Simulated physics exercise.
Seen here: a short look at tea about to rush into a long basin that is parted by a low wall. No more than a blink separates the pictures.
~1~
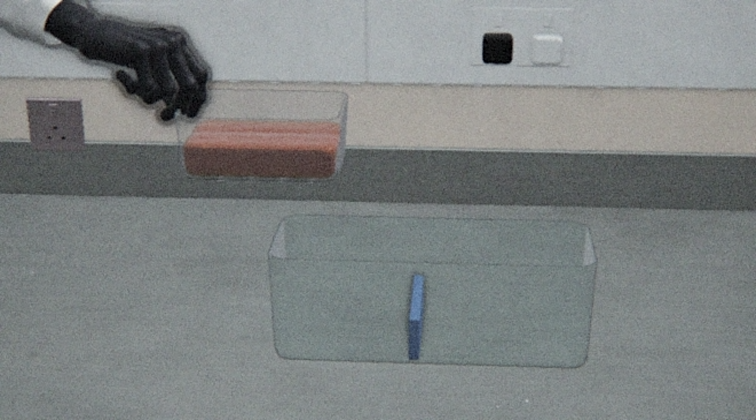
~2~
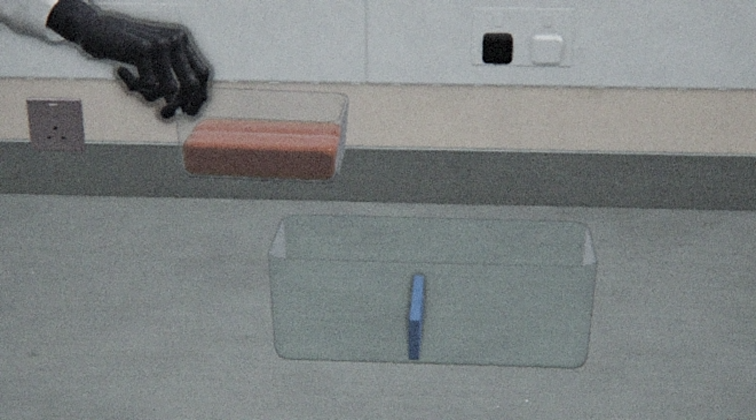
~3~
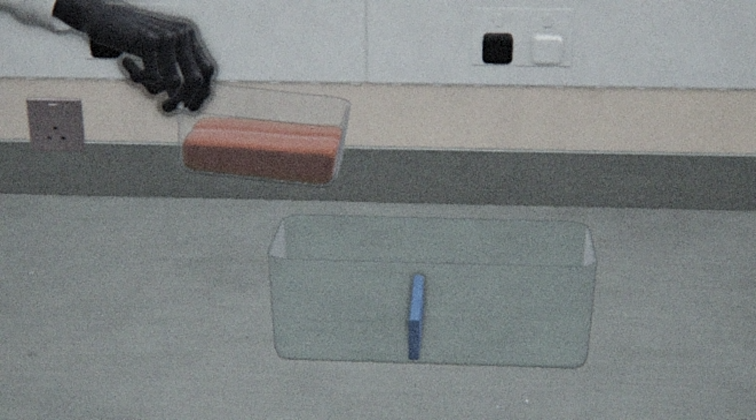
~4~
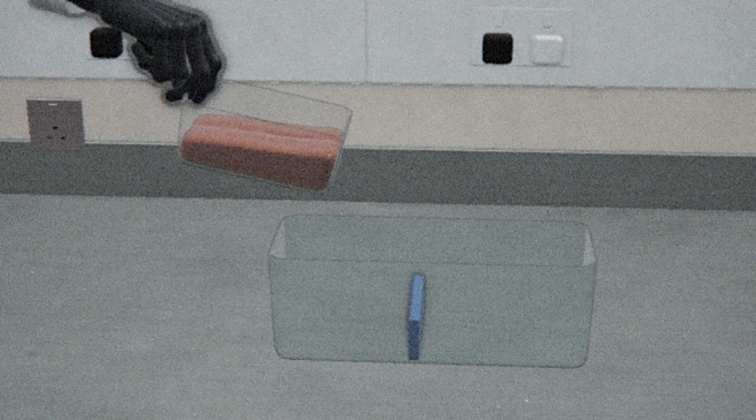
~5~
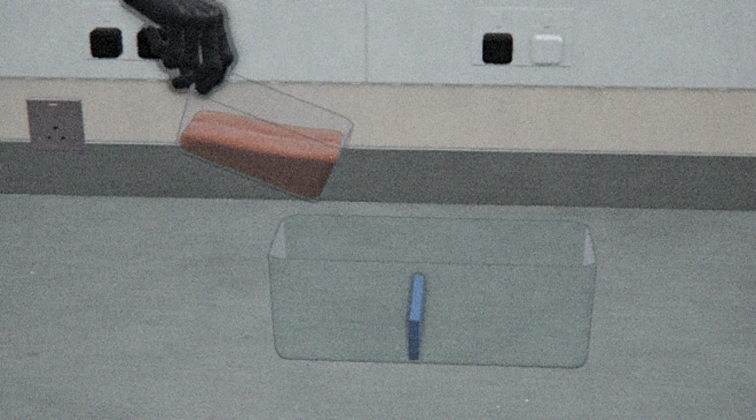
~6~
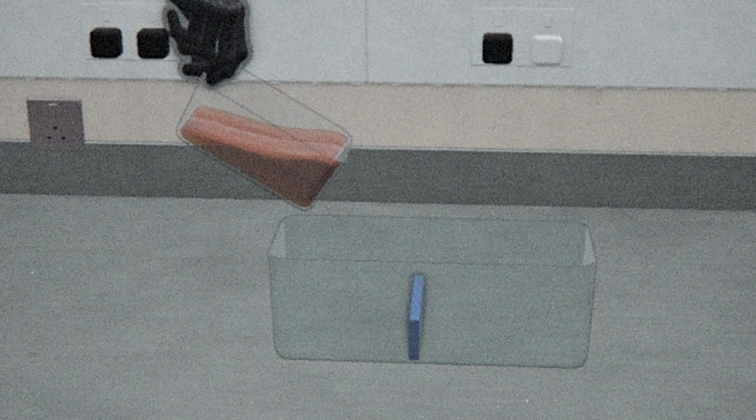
On a grey countertop against a pale wall with sockets, a long clear basin with a low blue divider sits below a smaller clear container of reddish-brown liquid. A black-gloved hand at the container's left side moves up and rightward as the container tilts steadily to the right, its right rim lowering above the basin.
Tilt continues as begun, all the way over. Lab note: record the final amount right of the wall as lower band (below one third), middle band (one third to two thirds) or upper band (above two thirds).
Most likely the right of the wall will hold too little for one third.
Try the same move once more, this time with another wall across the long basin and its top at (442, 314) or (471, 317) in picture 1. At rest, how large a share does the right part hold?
My guess is some 20 percent the first time and some 20 percent the second.
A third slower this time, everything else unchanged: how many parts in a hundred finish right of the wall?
It comes to around 5 per cent.
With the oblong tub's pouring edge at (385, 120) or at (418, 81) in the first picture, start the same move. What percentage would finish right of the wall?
It would come to near 45 per cent, and then near 70 per cent.
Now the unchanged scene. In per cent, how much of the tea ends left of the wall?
Share: Roughly 85 %.
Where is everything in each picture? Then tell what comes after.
In the first frame, it leans 0°; its right rim is at (343, 107); the tea meets the walls at (190, 131) and (341, 135); the long basin's rim runs from (276, 237) to (592, 245); the wall's top is at (416, 298).
In the second frame, it leans 1°; its right rim is at (344, 109); the tea meets the walls at (191, 131) and (341, 135).
In the third frame, it leans 6°; its right rim is at (346, 115); the tea meets the walls at (190, 129) and (341, 137).
In the fourth frame, it leans 12°; its right rim is at (348, 125); the tea meets the walls at (189, 126) and (342, 140).
In the fifth frame, it leans 21°; its right rim is at (349, 137); the tea meets the walls at (189, 122) and (344, 142).
In the sixth frame, it leans 31°; its right rim is at (347, 151); the tea meets the walls at (188, 117) and (346, 146).
A moment on, the oblong tub is tipped on its side and 21 per cent is still to pour, 42 is left of the wall and 0 right of it.
Next, the oblong tub is tipped on its side and 8 per cent is still to pour, 77 is left of the wall and 1 right of it.
Then the oblong tub is tipped on its side and 2 per cent is still to pour, 84 is left of the wall and 4 right of it.
Later the oblong tub is tipped on its side and 0 per cent is still to pour, 86 is left of the wall and 4 right of it.
Finally, 86 per cent lies left of the wall, 4 right of it and 10 outside.
